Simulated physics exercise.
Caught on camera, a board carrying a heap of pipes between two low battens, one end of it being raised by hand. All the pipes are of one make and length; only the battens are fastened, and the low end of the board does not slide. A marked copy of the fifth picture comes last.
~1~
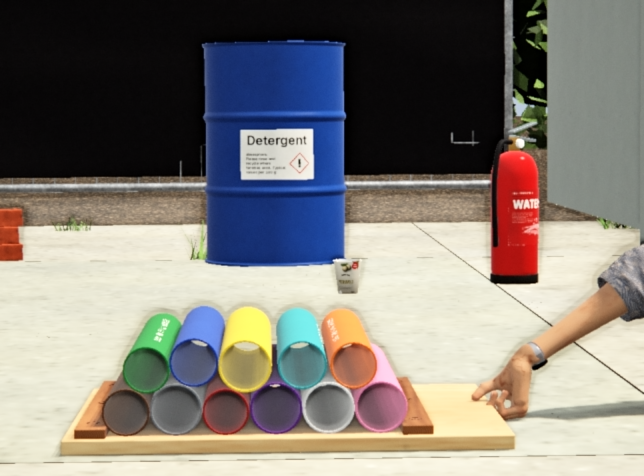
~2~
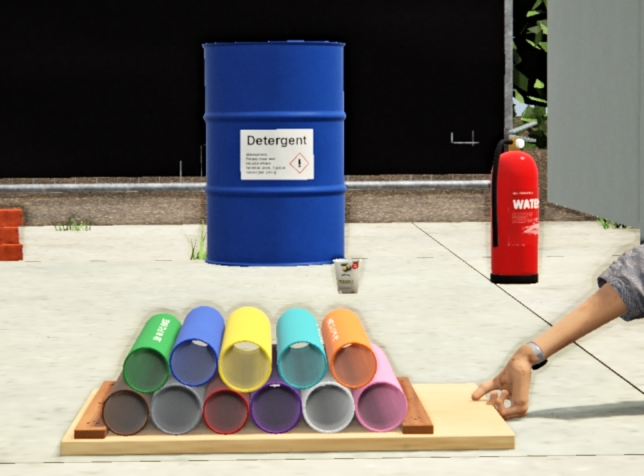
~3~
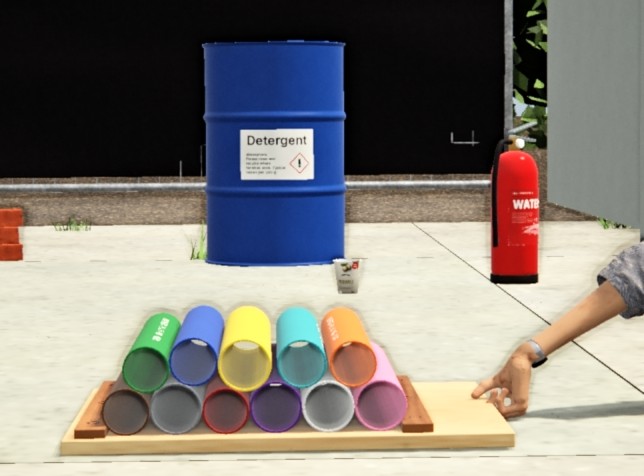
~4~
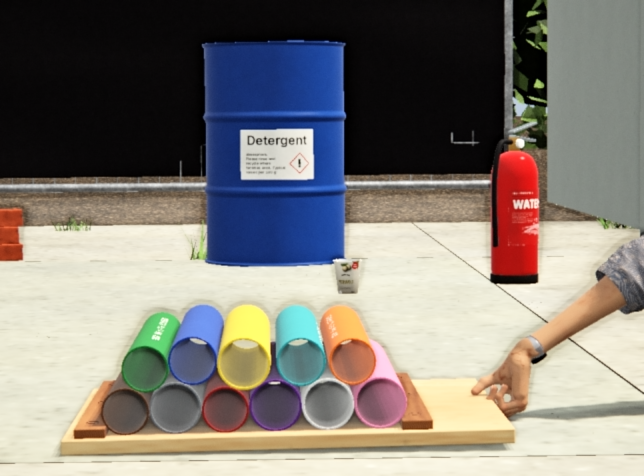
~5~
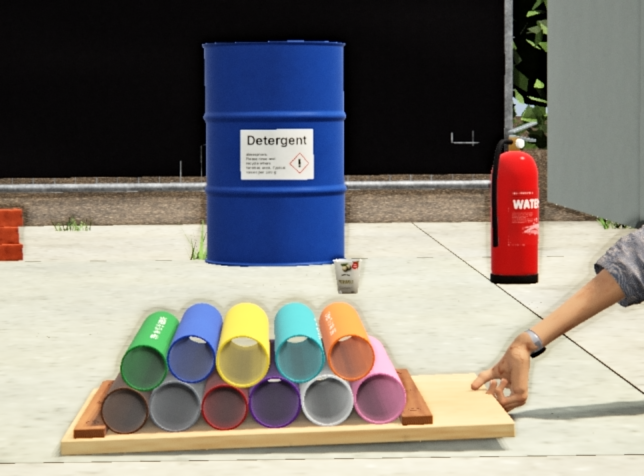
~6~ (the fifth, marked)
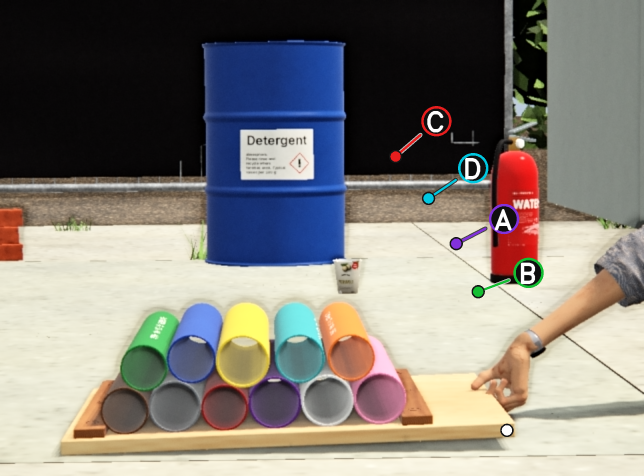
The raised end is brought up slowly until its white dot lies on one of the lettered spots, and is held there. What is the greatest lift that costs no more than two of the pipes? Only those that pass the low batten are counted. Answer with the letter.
At most to B.
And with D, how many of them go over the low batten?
The count is eleven.
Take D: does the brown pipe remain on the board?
No, with D.
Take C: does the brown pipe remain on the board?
No.
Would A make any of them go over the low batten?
Yes.
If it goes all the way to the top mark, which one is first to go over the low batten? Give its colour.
The green one.
On the marked copy, A at (456, 243); B at (478, 291); C at (395, 157); D at (428, 198); the white dot at (507, 431).
Taking B. A third of the way, board at 14°.
Two thirds of the way, board at 20°.
When it is over, board at 20°, none over the low batten.
As for the rest, A eleven over the low batten; C eleven over the low batten; D eleven over the low batten.
